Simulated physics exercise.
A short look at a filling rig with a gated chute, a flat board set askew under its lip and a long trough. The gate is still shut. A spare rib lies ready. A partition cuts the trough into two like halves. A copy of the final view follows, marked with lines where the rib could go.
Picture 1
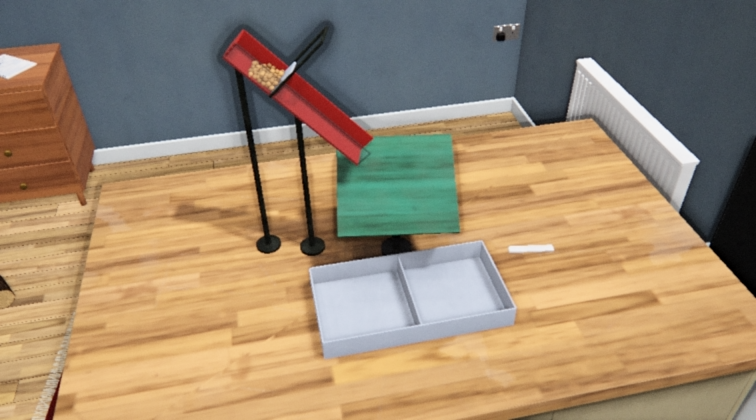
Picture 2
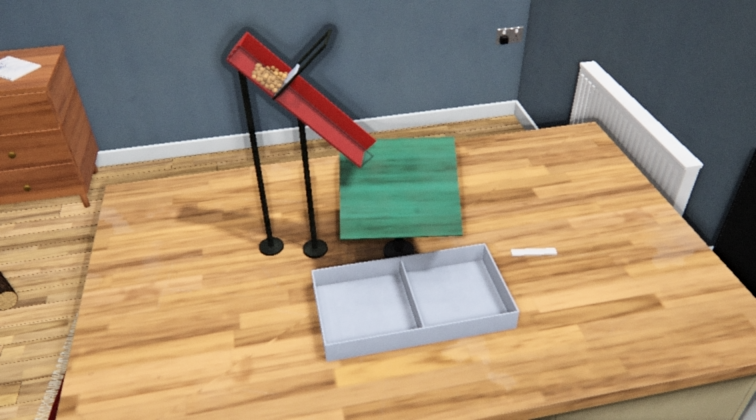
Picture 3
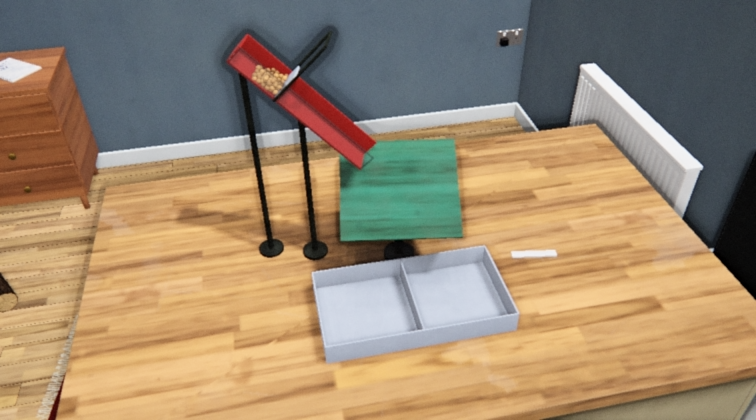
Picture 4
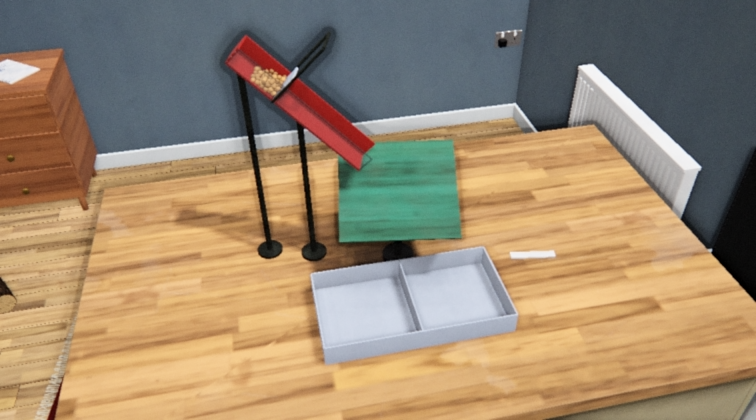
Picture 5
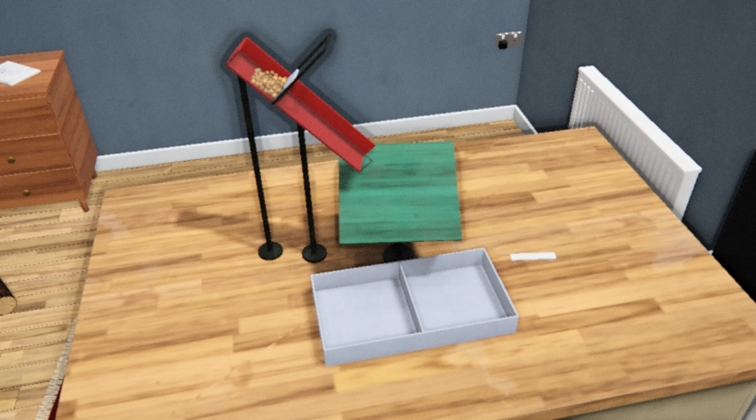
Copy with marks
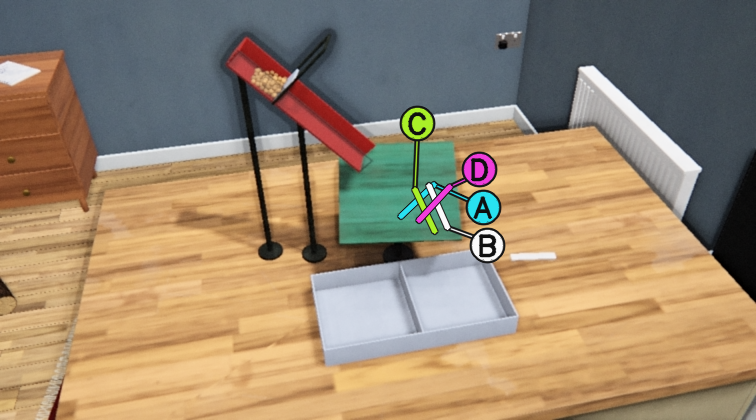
In a room with dark blue-grey walls, a light wooden tabletop is seen from above at an angle, with a wooden chest of drawers at left and a white radiator at right. A red chute holding small tan pieces behind a black gate slopes down rightward on two black stands toward a tilted green board, behind a pale two-part tray and small white strip. Nothing moves except a very slight shift of the view.
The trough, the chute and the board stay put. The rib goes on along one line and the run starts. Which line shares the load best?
D is best.
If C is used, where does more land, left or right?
More lands on the right.
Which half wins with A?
Left.
On the marked copy, line A from (434, 184) to (400, 216); line B from (428, 185) to (447, 227); line C from (415, 189) to (434, 231); line D from (449, 186) to (419, 220).
For line A, of what is caught, most in the left half, a small part in the right.
For line B, of what is caught, a small part in the left half, most in the right.
For line C, of what is caught, a small part in the left half, nearly all in the right.
For line D, of what is caught, about two thirds in the left half, about a third in the right.
